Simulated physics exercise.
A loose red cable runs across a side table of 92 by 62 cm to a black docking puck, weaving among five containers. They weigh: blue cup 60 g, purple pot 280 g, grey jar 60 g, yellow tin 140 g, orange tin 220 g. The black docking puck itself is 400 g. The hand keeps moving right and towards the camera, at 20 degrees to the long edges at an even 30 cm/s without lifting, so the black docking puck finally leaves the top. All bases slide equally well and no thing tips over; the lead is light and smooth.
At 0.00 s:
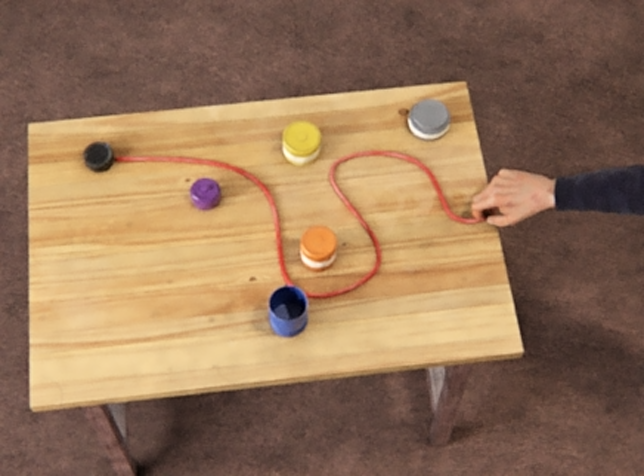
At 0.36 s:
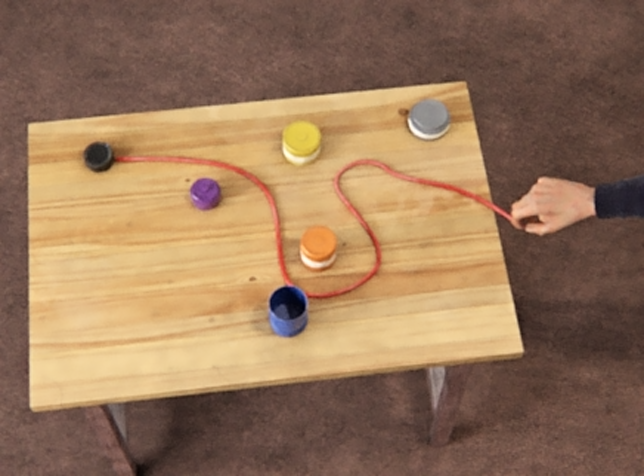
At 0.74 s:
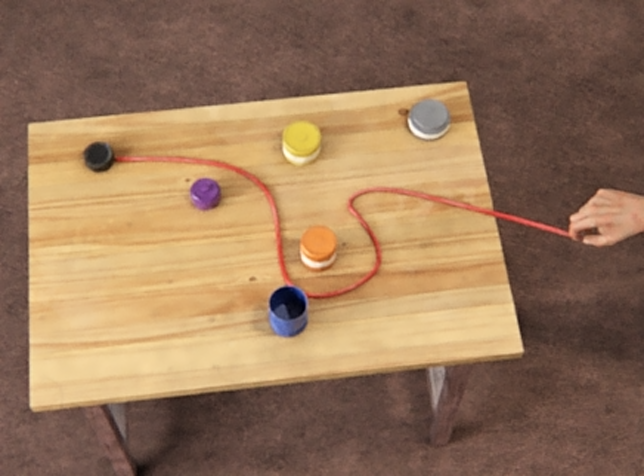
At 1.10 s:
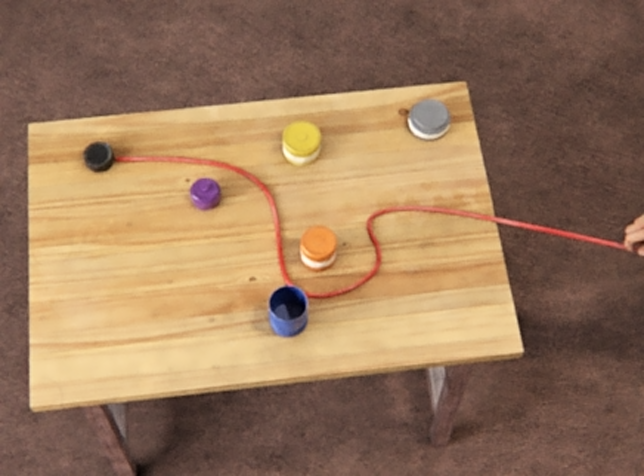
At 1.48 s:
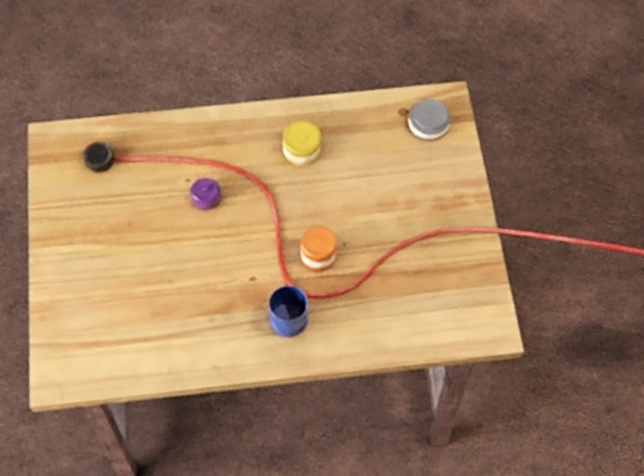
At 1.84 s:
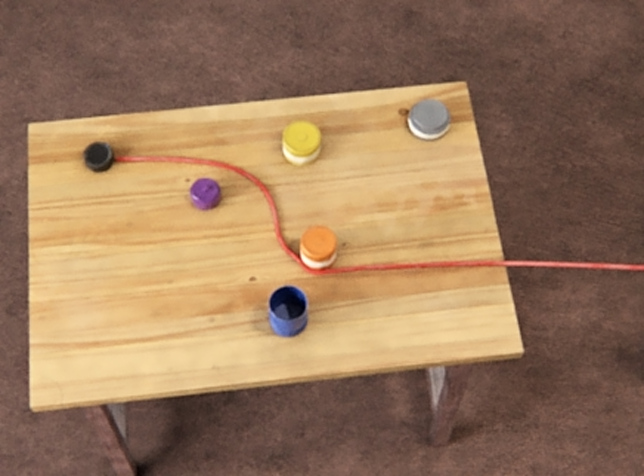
In the video, a hand pulls the loose end of a red cable rightward off a wooden table, drawing out its curves until it bends closely around the orange tin, while the black puck and five containers stay still.
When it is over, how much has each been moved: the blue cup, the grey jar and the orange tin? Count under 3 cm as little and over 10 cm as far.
The blue cup stays about where it is, the grey jar barely shifts, the orange tin ends far away.
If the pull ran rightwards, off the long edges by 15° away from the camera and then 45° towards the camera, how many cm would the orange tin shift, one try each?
In turn about 26 cm, 6 cm.
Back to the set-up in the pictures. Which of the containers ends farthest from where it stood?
The orange tin.
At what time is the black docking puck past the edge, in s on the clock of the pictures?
At about 5.0 s.
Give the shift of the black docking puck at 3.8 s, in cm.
About 48 cm.
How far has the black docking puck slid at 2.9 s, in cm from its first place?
About 20 cm.
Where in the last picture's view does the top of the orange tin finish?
Around (366, 186).
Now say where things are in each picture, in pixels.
Shows, docking puck (98, 154); blue cup (288, 303); grey jar (430, 113); orange tin (319, 241); lead through (383, 153) (378, 247) (280, 249) (204, 162); 0 cm pulled, in the first picture.
Shows, lead through (336, 179) (280, 249); 8 cm pulled, in the second picture.
Shows, lead through (371, 190) (280, 249); 19 cm pulled, in the third picture.
Shows, lead through (422, 208) (280, 249); 30 cm pulled, in the fourth picture.
Shows, lead through (477, 229) (280, 249); 41 cm pulled, in the fifth picture.
Shows, docking puck (98, 154); blue cup (288, 303); grey jar (430, 113); orange tin (319, 241); lead through (604, 266) (439, 264) (286, 248) (204, 162); 52 cm pulled, in the sixth picture.
After 2.9 s the black docking puck has slid 20 cm; shifted so far, orange tin 13 cm, purple pot 1 cm.
After 3.8 s the black docking puck has slid 47 cm; shifted so far, orange tin 13 cm, purple pot 3 cm.
After 4.7 s the black docking puck has slid 74 cm; shifted so far, orange tin 15 cm, purple pot 3 cm.
After 5.4 s the black docking puck is off the top; shifted so far, orange tin 15 cm at (366, 186), purple pot 3 cm, blue cup 0 cm at (288, 303), grey jar 0 cm at (430, 113).
